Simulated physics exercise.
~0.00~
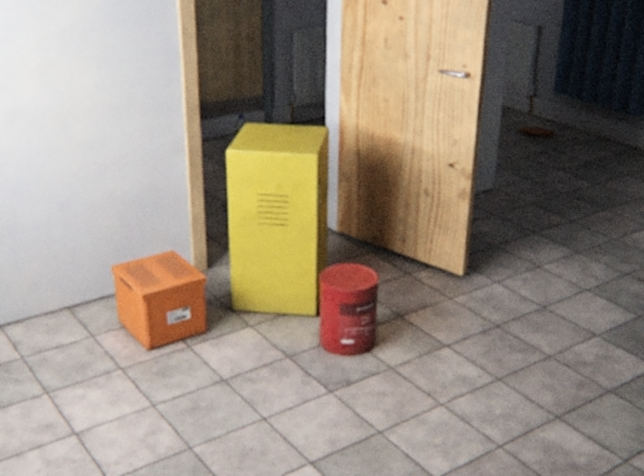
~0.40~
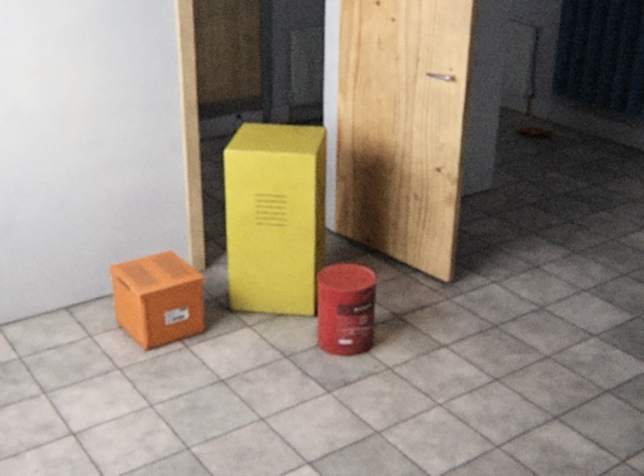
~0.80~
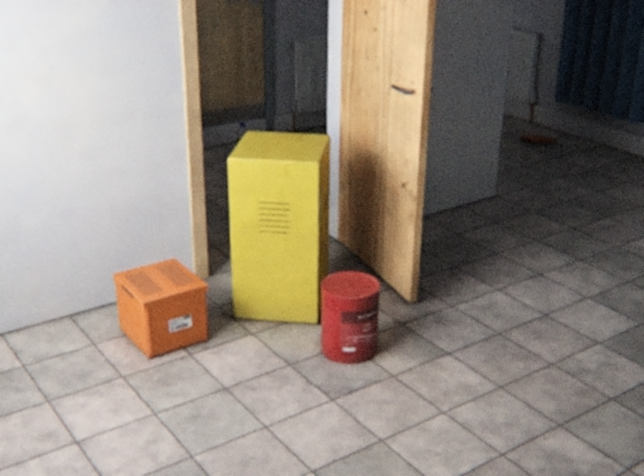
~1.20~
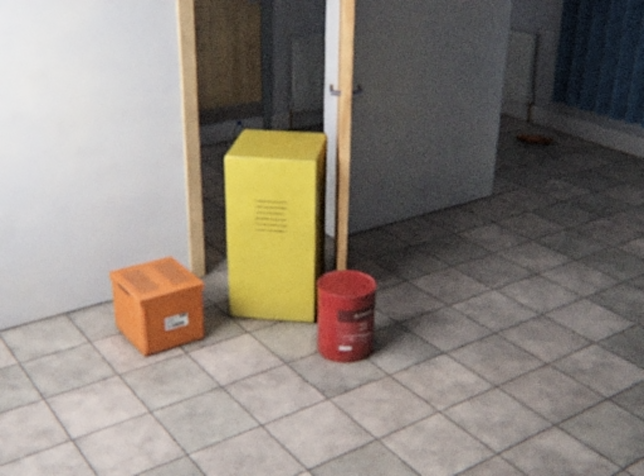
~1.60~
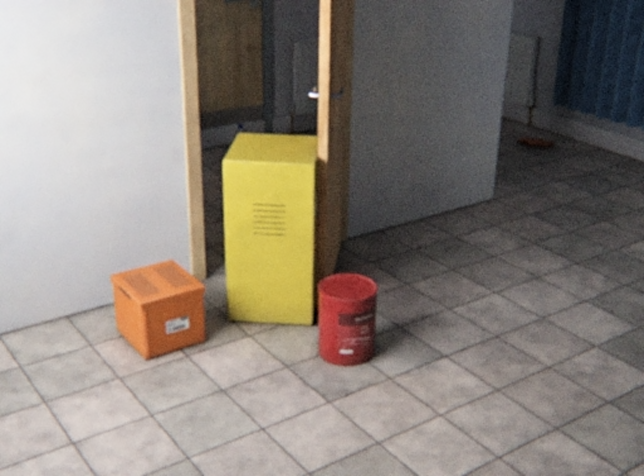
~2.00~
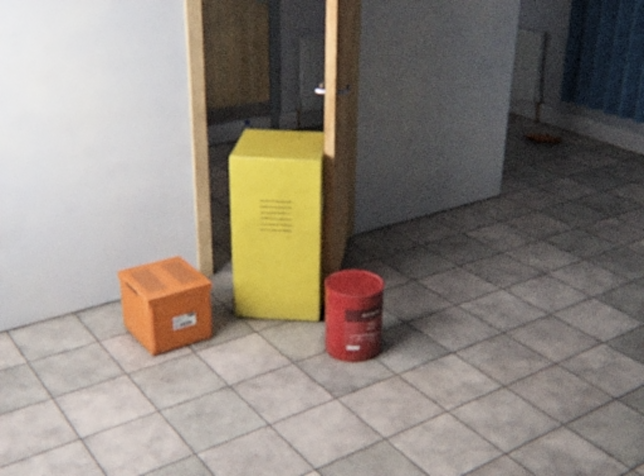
Tiled room with a wooden door swinging toward its frame and ending still ajar behind a yellow cabinet, orange box and red pail unmoved.
